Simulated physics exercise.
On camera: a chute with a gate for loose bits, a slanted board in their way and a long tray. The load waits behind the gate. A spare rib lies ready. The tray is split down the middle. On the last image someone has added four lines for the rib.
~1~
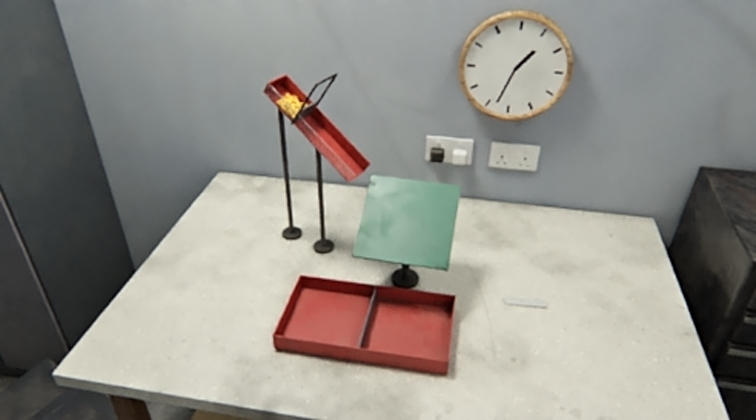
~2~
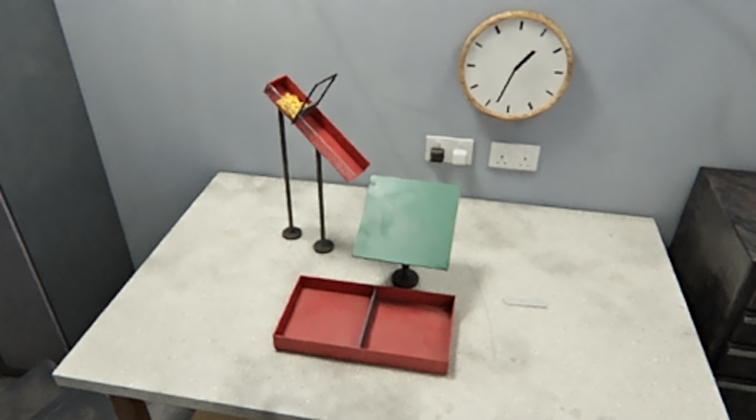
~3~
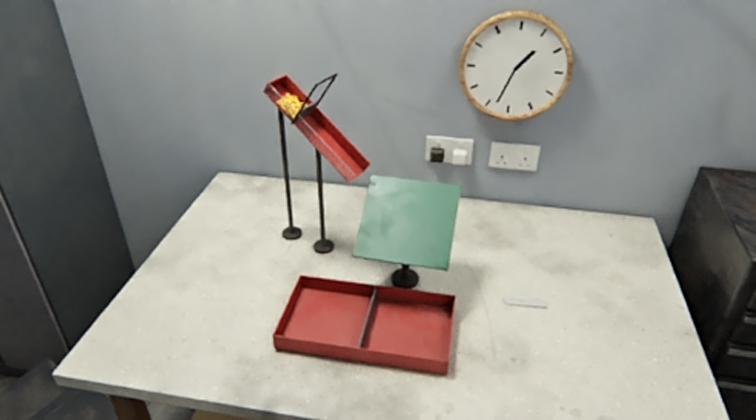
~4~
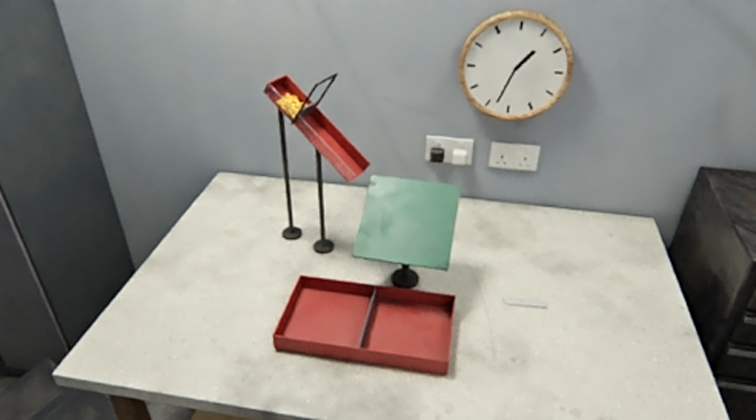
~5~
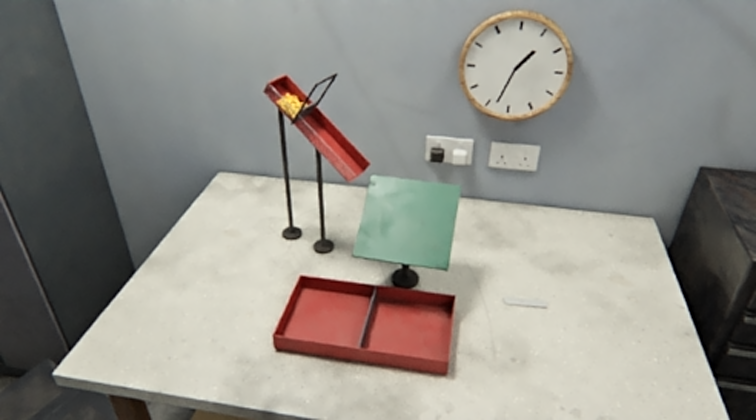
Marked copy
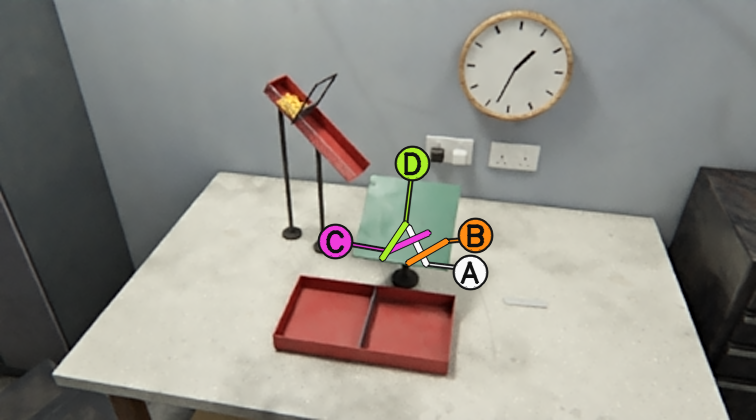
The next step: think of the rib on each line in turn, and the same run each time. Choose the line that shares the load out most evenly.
C works best here.
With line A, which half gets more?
The right half.
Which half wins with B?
Right.
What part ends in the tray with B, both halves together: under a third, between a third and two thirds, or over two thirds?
Over two thirds.
On the marked copy, line A from (408, 227) to (426, 264); line B from (446, 241) to (408, 262); line C from (427, 233) to (388, 250); line D from (405, 223) to (382, 258).
With A, of what is caught, about a tenth in the left half, almost all in the right.
With B, of what is caught, about a tenth in the left half, almost all in the right.
With C, of what is caught, roughly half in the left half, roughly half in the right.
With D, of what is caught, the larger part in the left half, about a tenth in the right.
